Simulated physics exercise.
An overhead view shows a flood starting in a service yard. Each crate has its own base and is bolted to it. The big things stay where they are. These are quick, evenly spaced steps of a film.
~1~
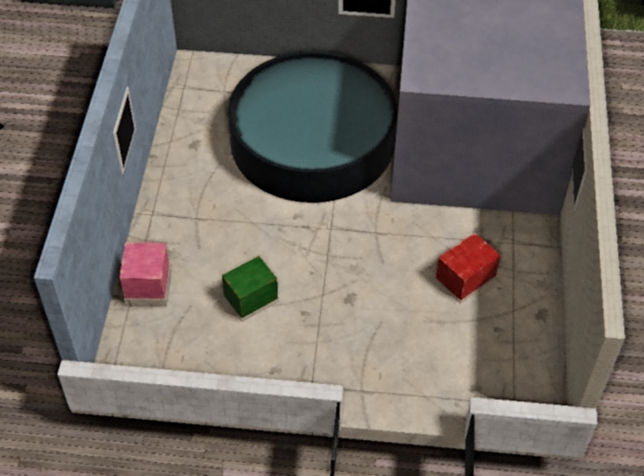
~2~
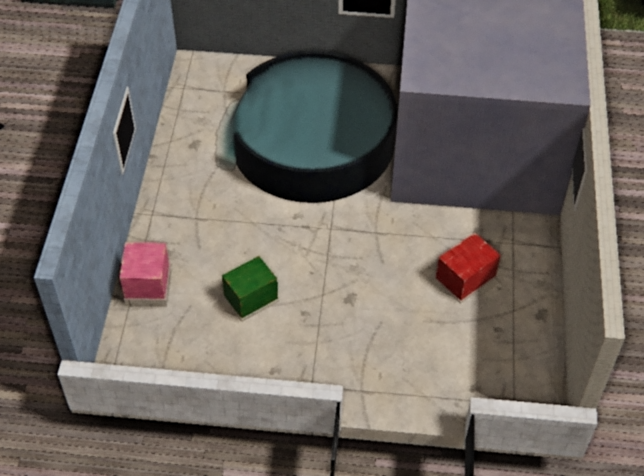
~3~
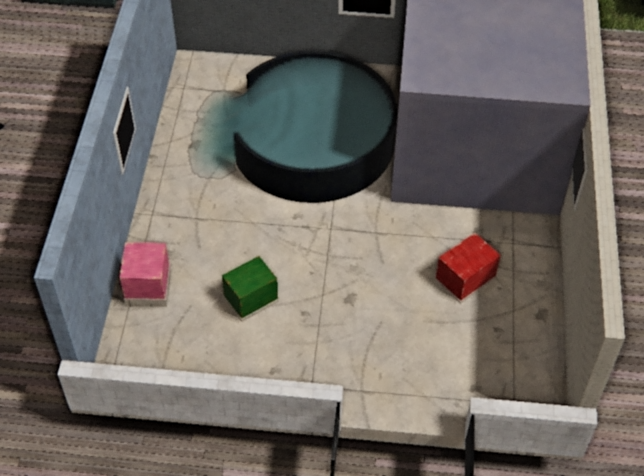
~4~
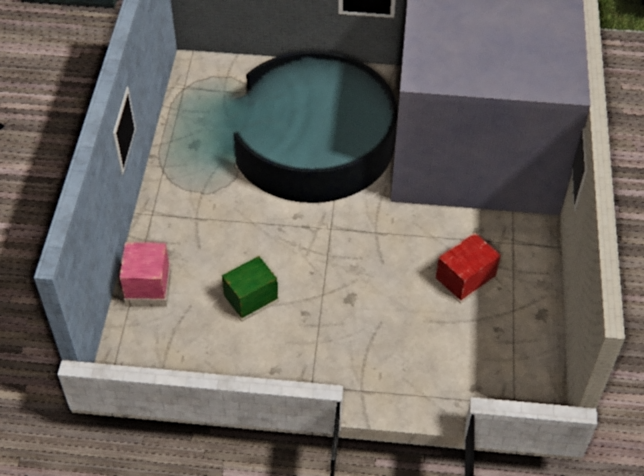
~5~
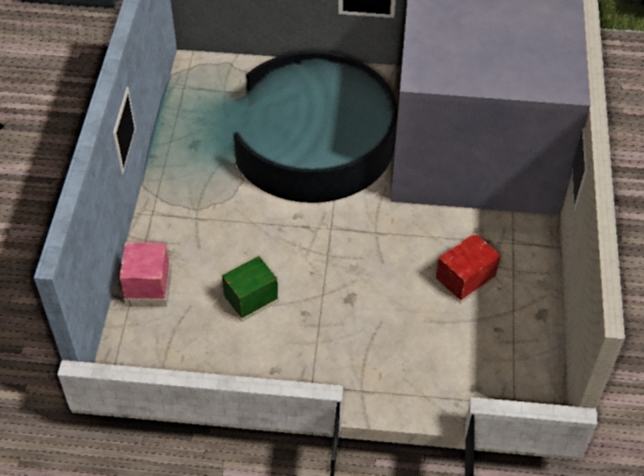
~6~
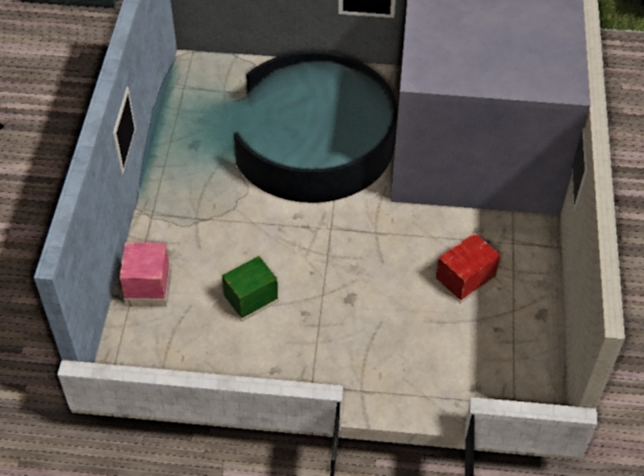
Teal water pouring through a gap in the left side of a round pool and spreading across the pale tiled floor.
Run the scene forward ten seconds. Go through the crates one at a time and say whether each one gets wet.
Crate by crate: Red crate - yes, wet; green crate - yes, wet; pink crate - yes, wet.
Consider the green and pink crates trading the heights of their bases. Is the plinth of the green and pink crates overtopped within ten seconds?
Briefly, the green crate is inundated and the pink crate is inundated.
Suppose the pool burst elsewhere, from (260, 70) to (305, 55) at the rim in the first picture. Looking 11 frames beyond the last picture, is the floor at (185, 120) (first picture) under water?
Swamped.
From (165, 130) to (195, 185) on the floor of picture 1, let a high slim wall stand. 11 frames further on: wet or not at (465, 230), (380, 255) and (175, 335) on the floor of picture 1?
In turn: No water, dry, not flooded.
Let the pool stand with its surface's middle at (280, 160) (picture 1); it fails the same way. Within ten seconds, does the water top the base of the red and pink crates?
Red flooded, pink flooded.
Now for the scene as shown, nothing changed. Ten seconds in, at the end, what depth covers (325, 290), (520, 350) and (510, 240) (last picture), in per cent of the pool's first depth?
The three come to near 4, 12 and 10 per cent respectively.
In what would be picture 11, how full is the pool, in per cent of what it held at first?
Estimate: Around 72 per cent.
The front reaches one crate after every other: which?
Note: The red-painted one.
A moment on, water covers 15 % of the floor; the red crate not reached, the green crate not reached, the pink crate water round its plinth.
Next, water covers 30 % of the floor; the red crate not reached, the green crate water round its plinth, the pink crate water round its plinth.
Then, water covers 50 % of the floor; the red crate not reached, the green crate water round its plinth, the pink crate water round its plinth.
Later, water covers 90 % of the floor; the red crate water round its plinth, the green crate water round its plinth, the pink crate water round its plinth.
In the end, water covers 100 % of the floor; the red crate was topped, the green crate was topped, the pink crate was topped.
